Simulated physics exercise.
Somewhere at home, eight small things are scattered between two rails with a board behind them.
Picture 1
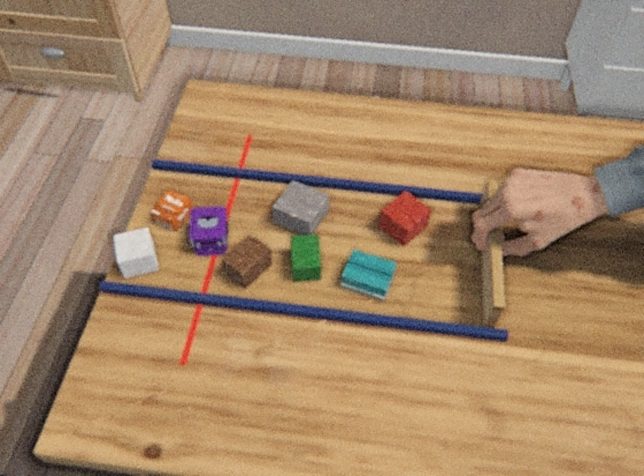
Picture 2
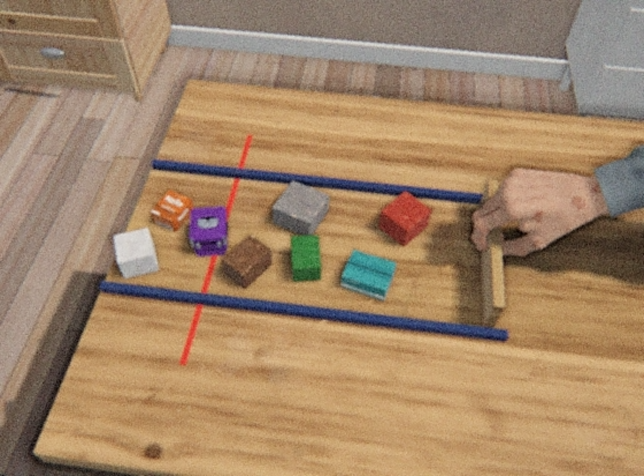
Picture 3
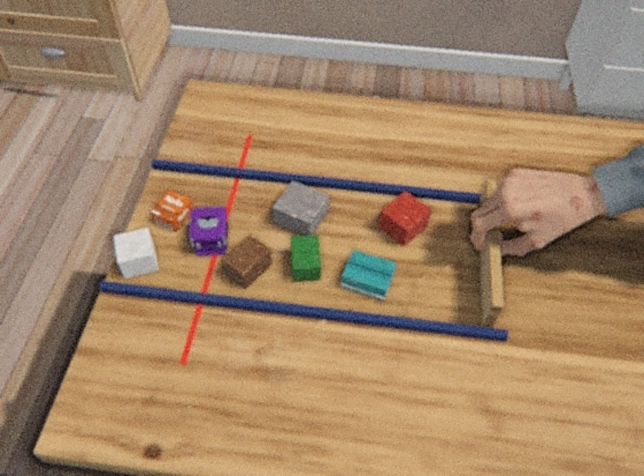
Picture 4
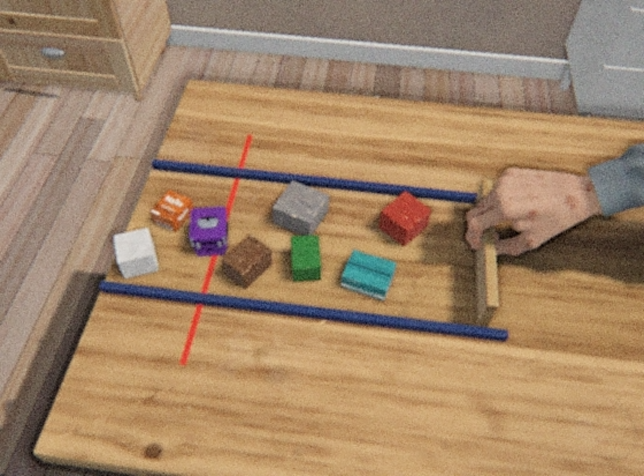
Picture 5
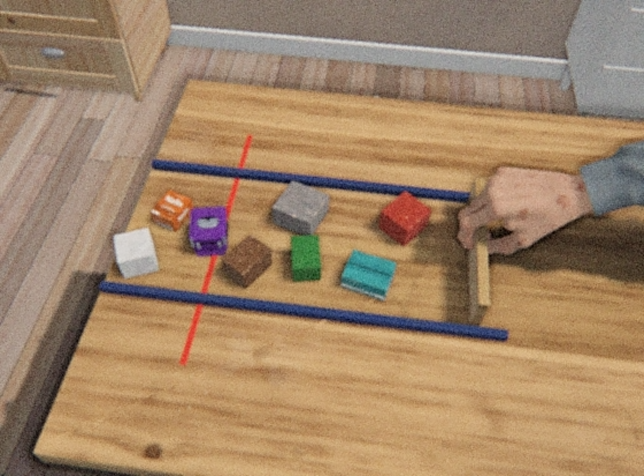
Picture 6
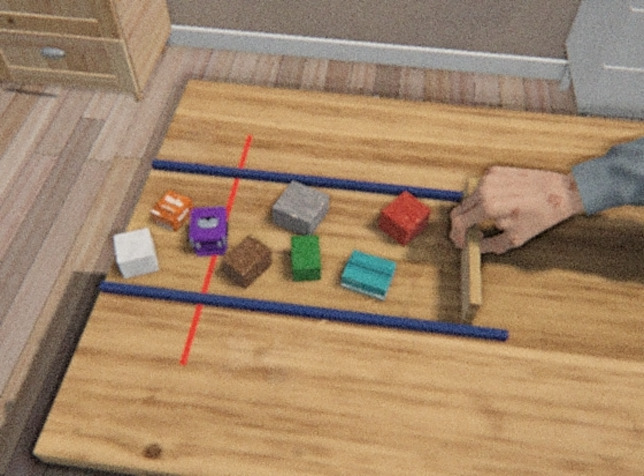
A hand sliding a wooden board slightly left between two blue rails, while eight small coloured blocks and boxes stay still.
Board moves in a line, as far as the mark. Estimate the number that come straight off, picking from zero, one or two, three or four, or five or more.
My estimate is one or two.
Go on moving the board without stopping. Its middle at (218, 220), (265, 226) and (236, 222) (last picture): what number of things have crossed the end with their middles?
Counts by place: 2 / 0 / 1.
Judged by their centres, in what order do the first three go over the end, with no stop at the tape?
Earliest first - the white block, the orange box, the purple case.
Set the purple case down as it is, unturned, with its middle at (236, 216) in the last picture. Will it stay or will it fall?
Stays put.
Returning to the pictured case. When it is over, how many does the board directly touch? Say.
The count is 2.
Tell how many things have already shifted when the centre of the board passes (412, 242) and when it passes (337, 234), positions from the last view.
It comes to 1 for the first spot, 5 for the other.
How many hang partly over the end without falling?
The answer comes to 2.
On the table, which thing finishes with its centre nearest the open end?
The purple case is foremost.
Early on, none off yet; white block at rest near (136, 253); orange box at rest near (173, 211); purple case at rest near (210, 231).
Finally, the number that fall off is one or two; lost, orange box and white block.
